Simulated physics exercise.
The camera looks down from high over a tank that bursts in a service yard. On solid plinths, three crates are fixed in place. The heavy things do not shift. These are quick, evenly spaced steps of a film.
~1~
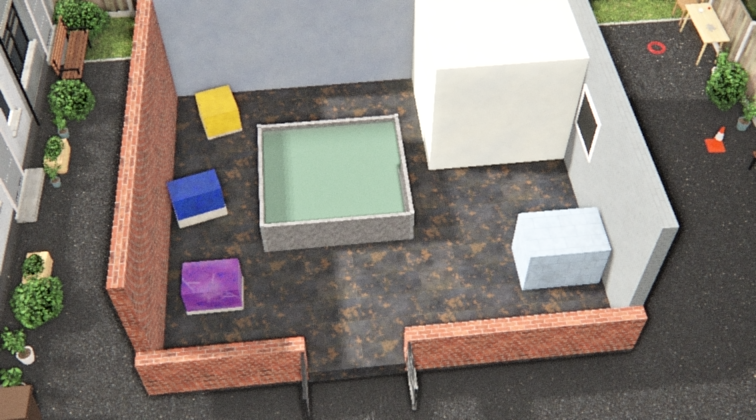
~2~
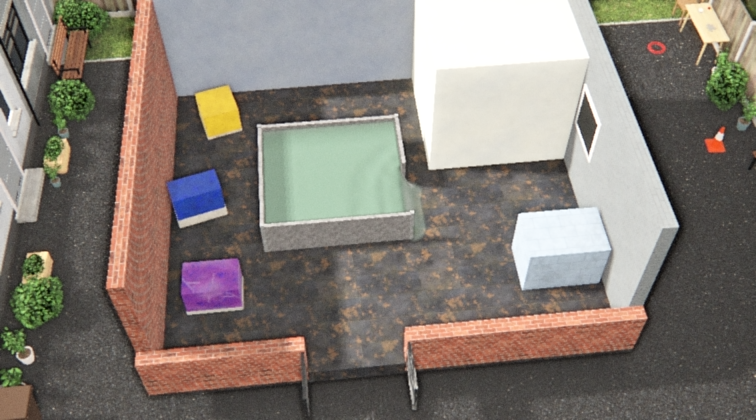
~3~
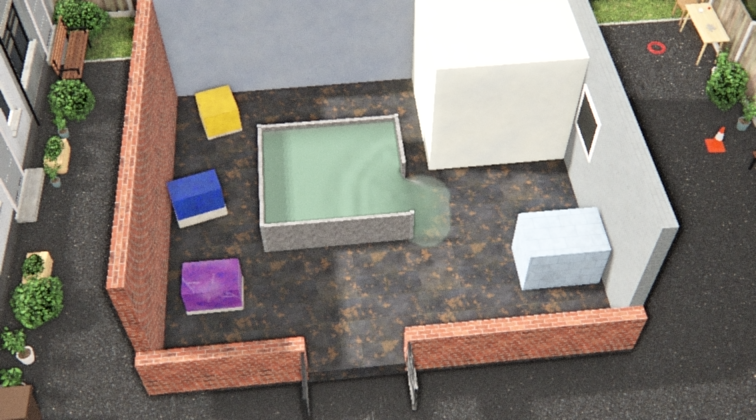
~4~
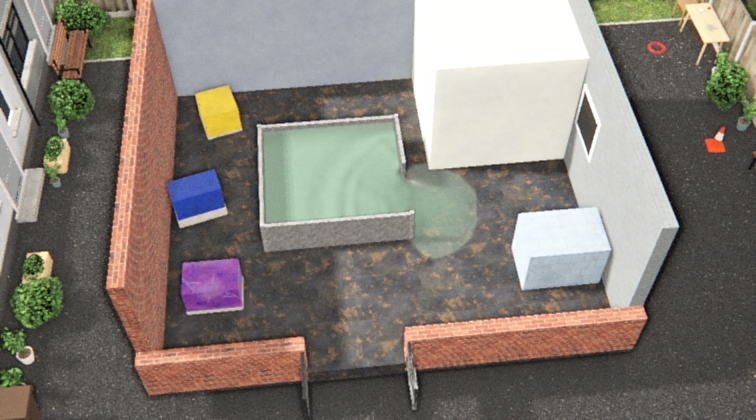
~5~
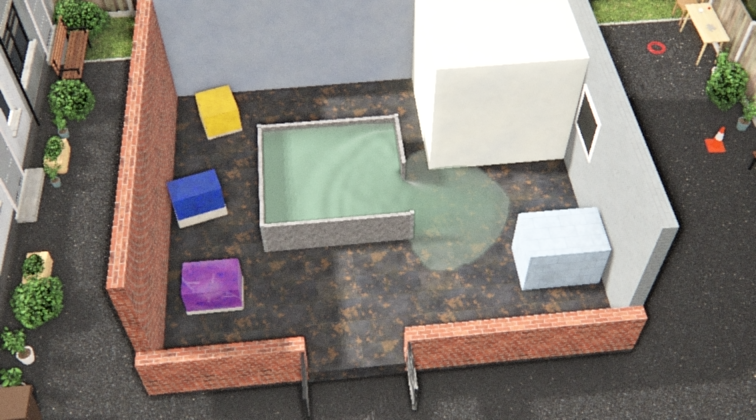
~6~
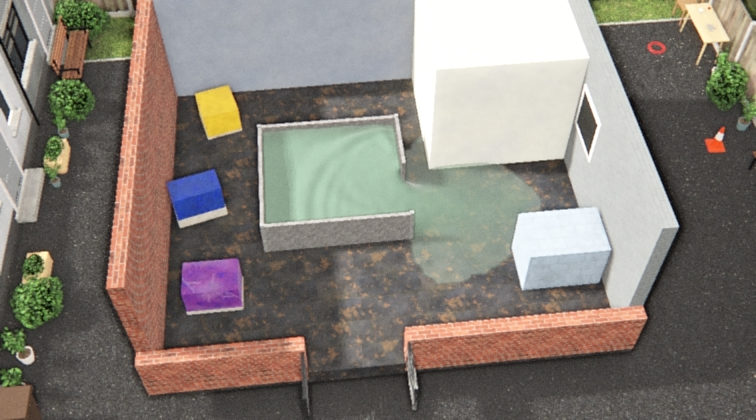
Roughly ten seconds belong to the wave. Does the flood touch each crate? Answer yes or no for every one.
Purple crate: Yes; yellow crate: Yes; blue crate: No.
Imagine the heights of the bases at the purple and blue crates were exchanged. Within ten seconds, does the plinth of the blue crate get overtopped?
For the blue crate, the answer is that it is drenched.
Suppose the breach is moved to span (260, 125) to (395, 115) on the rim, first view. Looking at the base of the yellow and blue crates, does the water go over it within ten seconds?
The yellow crate is flooded, the blue crate is flooded.
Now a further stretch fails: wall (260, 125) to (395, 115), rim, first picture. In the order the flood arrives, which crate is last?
Last in line is the purple-painted one.
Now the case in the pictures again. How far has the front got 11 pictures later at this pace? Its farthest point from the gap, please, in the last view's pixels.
I would point to (609, 330).
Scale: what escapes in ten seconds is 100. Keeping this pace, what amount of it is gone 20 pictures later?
It comes to around 0 per cent.
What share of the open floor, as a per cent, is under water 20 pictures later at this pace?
Close to 35 %.
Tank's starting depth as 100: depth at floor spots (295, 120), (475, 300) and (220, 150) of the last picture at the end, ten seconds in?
Taking the places in turn, I get roughly 4, 20 and 4 percent.
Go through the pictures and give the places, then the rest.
Still water in the open tank at (333, 171), in the first frame.
The front is at (411, 185), out from the gap at (405, 205), in the second frame.
Water pours out at (405, 205) and has run to (440, 185), in the third frame.
The front is at (469, 190), out from the gap at (405, 206), in the fourth frame.
Water pours out at (405, 206) and has run to (503, 195), in the fifth frame.
The front is at (537, 202), out from the gap at (405, 206), in the sixth frame.
A moment on, water covers 25 % of the floor; the purple crate not reached, the yellow crate not reached, the blue crate not reached.
Next, water covers 25 % of the floor; the purple crate not reached, the yellow crate not reached, the blue crate not reached.
Then, water covers 35 % of the floor; the purple crate not reached, the yellow crate not reached, the blue crate not reached.
Later, water covers 60 % of the floor; the purple crate water round its plinth, the yellow crate not reached, the blue crate not reached.
In the end, water covers 90 % of the floor; the purple crate was topped, the yellow crate was topped, the blue crate stayed above the water.
